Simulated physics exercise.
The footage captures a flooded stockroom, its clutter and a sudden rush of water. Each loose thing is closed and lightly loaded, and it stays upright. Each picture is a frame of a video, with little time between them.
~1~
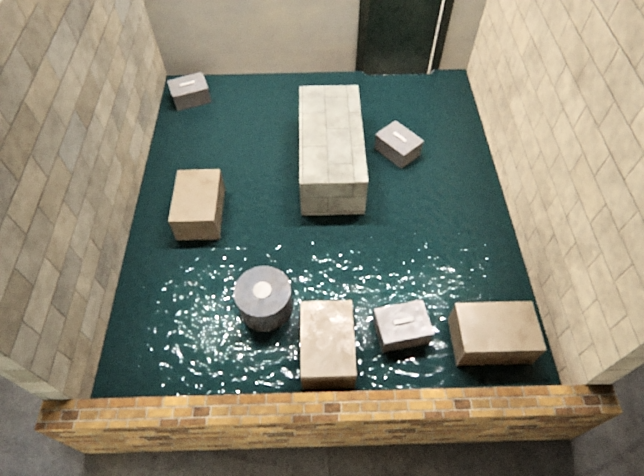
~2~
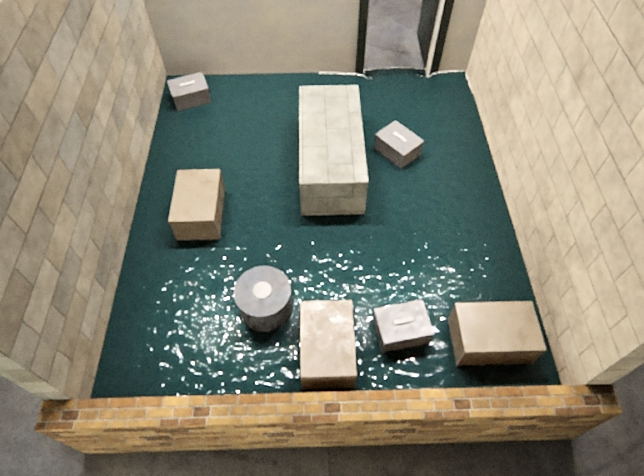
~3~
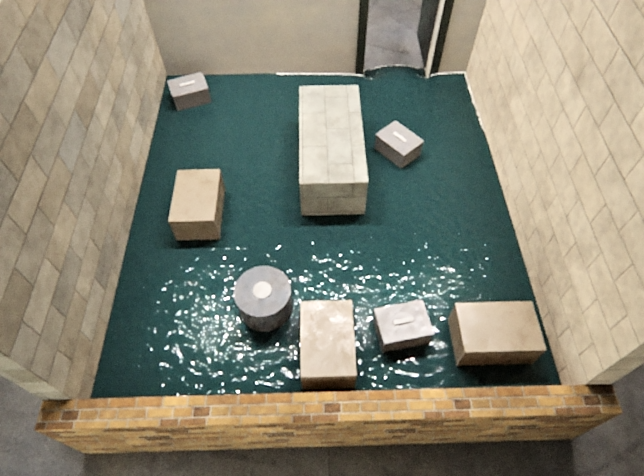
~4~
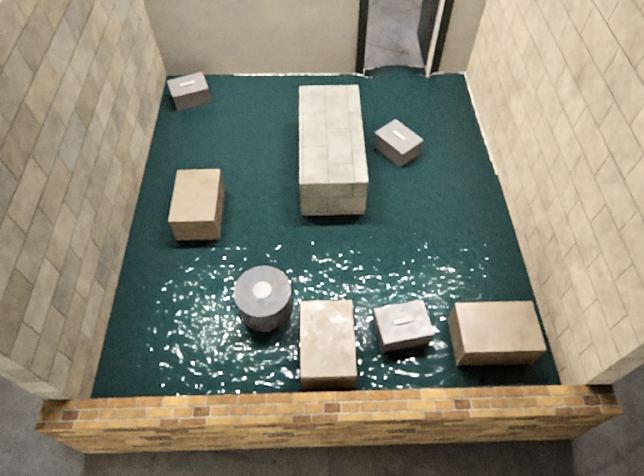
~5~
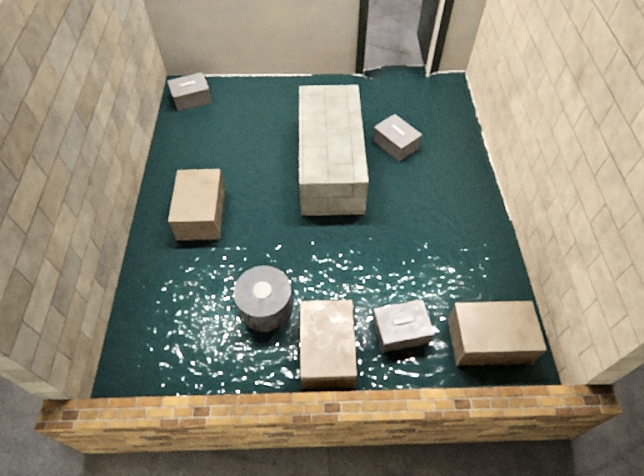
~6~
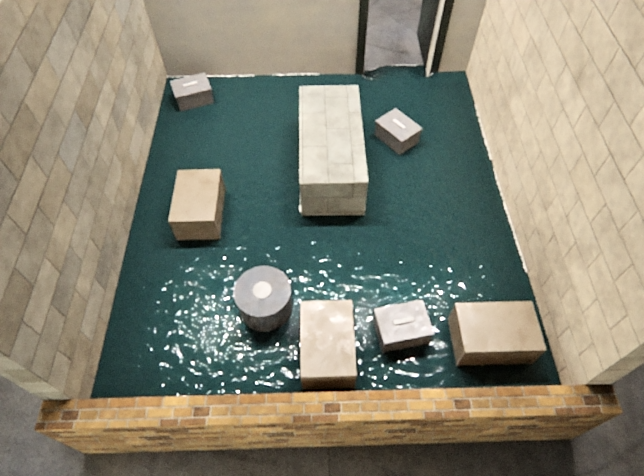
Foamy water spreads from the back doorway along the walls, and two small boxes shift slightly.
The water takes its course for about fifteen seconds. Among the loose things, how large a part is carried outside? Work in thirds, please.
Bottom third.
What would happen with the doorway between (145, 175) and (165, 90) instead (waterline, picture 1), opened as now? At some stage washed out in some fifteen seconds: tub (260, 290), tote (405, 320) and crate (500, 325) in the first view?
In turn: Gone, inside, left behind.
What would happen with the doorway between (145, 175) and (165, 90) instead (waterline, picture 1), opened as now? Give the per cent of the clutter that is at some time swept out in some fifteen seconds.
Roughly 40 %.
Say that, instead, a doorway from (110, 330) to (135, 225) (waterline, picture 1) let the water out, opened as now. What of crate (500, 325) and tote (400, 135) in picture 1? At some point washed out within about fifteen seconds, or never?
Well, the first one never leaves, but the second one never leaves.
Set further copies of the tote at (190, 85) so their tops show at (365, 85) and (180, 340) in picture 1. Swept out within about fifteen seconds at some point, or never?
Well, the first one leaves, but the second one never leaves.
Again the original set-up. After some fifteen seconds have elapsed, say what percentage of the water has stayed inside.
About 60 percent.
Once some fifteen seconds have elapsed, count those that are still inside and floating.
The count comes to 6.
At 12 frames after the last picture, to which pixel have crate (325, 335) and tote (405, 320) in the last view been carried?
First object near (355, 326); second object near (428, 295).
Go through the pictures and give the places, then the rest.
The first frame shows a tote at (400, 137) floats; a tote at (188, 84) floats; 0 of 7 have shifted.
The second frame shows a tote at (400, 137) floats; a tote at (188, 84) floats; 0 of 7 have shifted.
The third frame shows a tote at (400, 138) floats; a tote at (188, 84) floats; 0 of 7 have shifted.
The fourth frame shows a tote at (399, 136), afloat, close to its start; a tote at (188, 84) floats; 0 of 7 have shifted.
The fifth frame shows a tote at (398, 131), afloat, close to its start; a tote at (188, 84) floats; 1 of 7 have shifted.
The sixth frame shows a tote at (399, 124) floats, close to its start; a tote at (190, 85), afloat; 1 of 7 have shifted.
A moment on, 0 of 7 are out; 7 afloat.
Next, 1 of 7 are out; 6 afloat.
Later, 1 of 7 are out; 6 afloat.
In the end, 1 of 7 are out; 6 afloat.
